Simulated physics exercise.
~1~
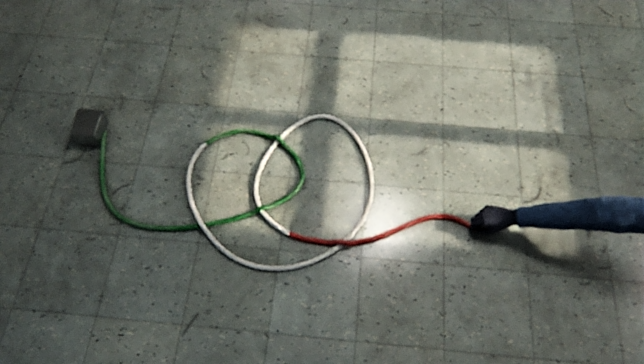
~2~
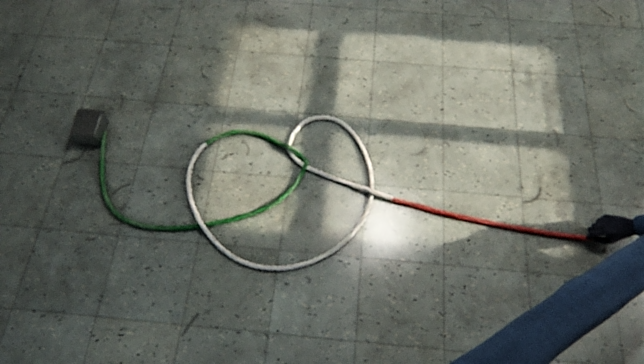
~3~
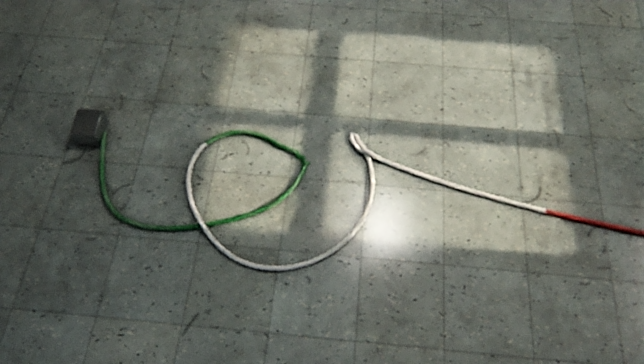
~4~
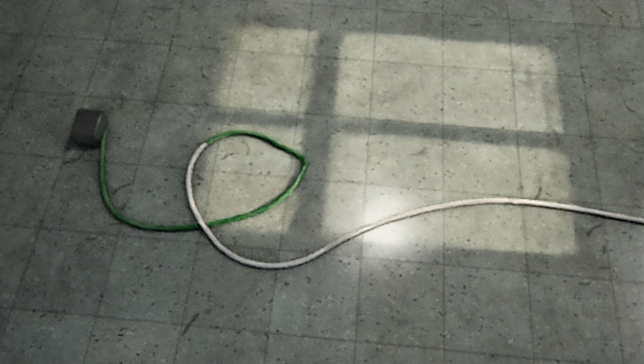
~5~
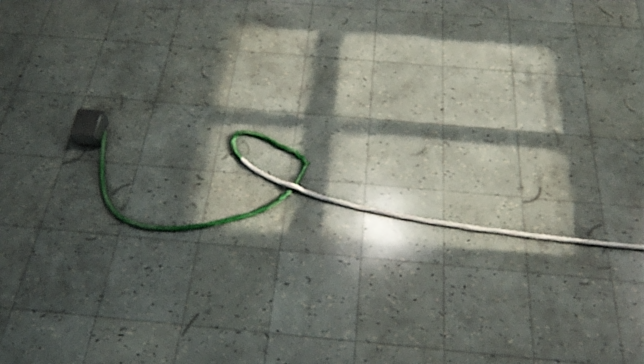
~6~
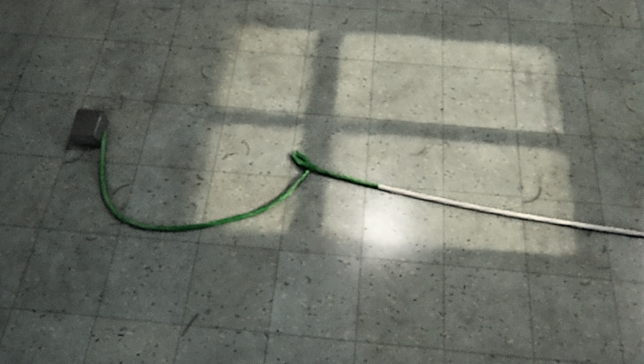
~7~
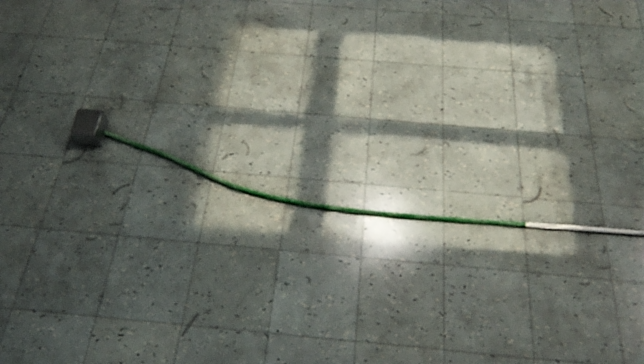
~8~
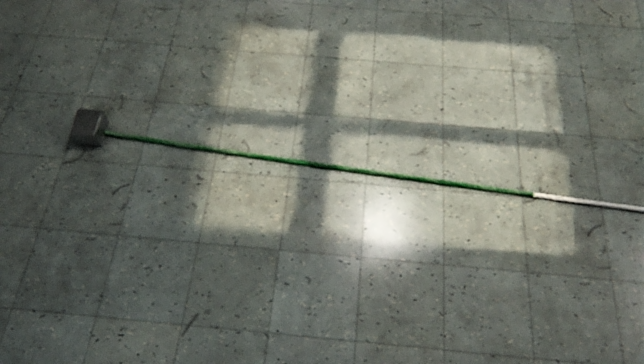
A looped rope of green, white and red lay on a tiled floor, fixed to a dark block at the left, until a gloved hand pulled its red end off to the right and the loops slipped open, leaving it straight.
